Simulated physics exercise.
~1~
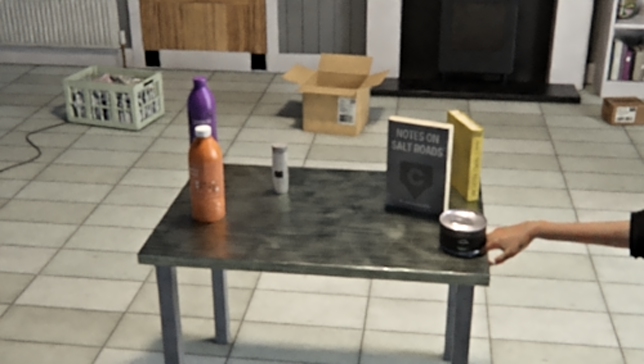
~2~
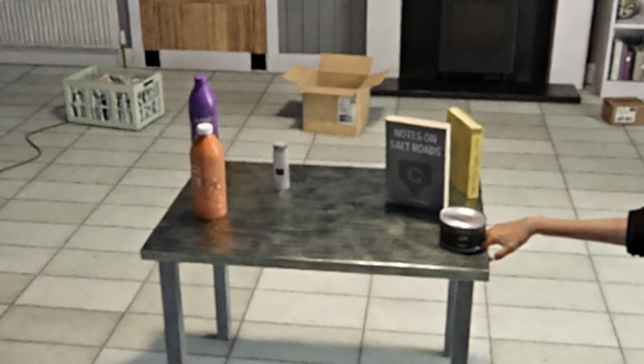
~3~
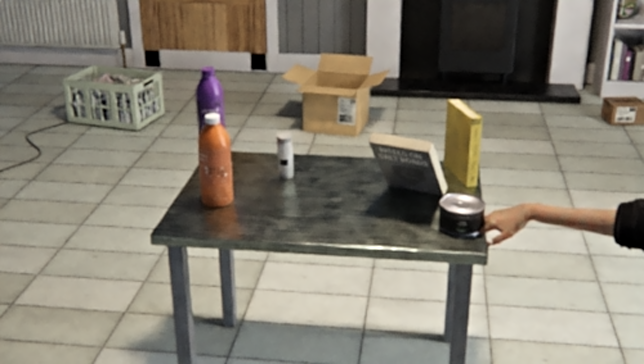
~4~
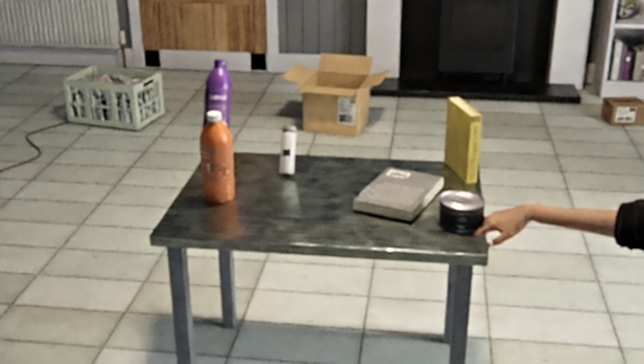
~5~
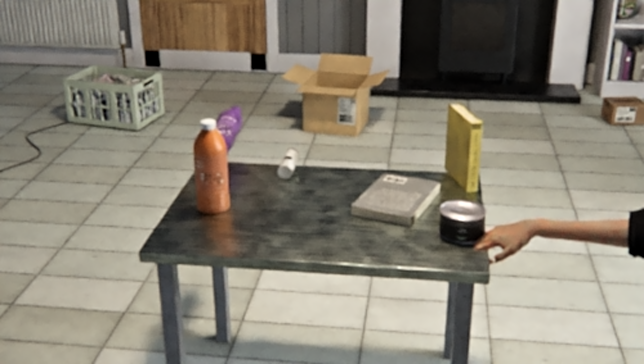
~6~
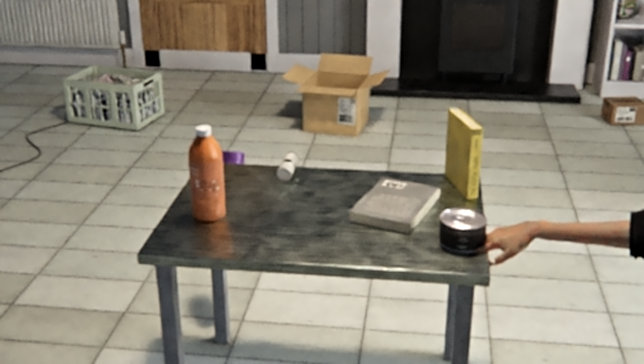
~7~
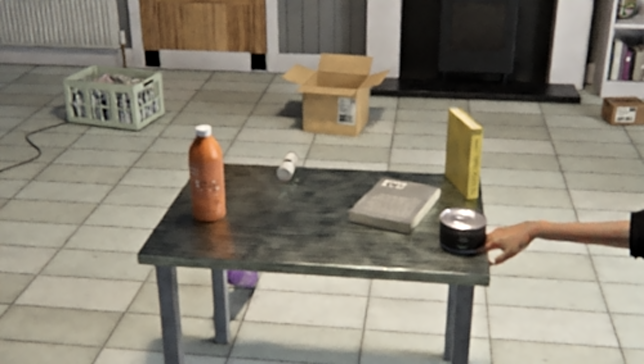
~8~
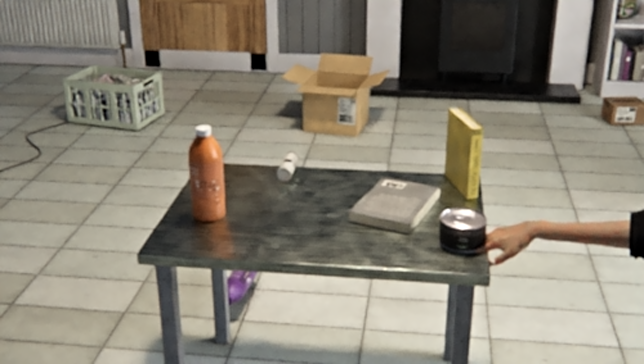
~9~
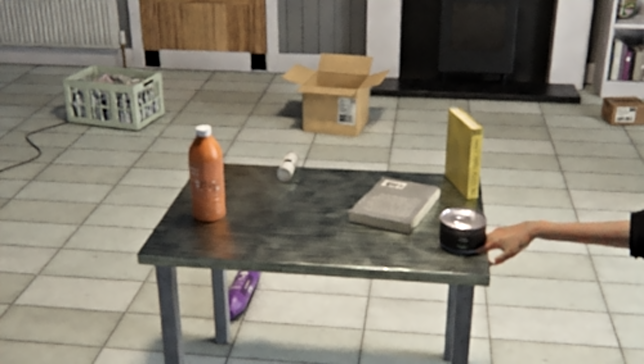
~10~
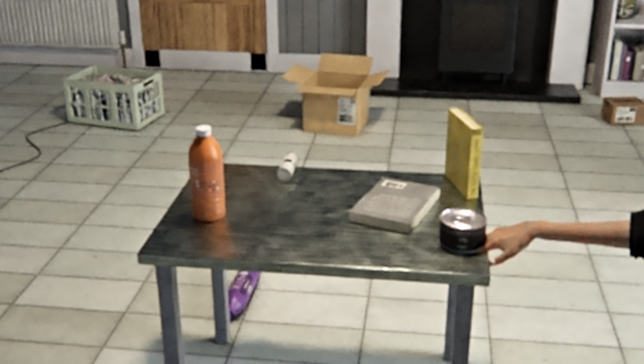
At the start, a hand rests by a small dark table holding a purple bottle, an orange bottle, a white shaker, a grey book, a yellow book and a black tub. The table slides away from the viewer, and the grey book tips backward and drops flat. As the table comes back toward its starting place, the purple bottle tips over the far edge and the white shaker falls on its side. The purple bottle drops to the floor. It ends lying beneath the table, while the orange bottle, yellow book and black tub remain in place on top.
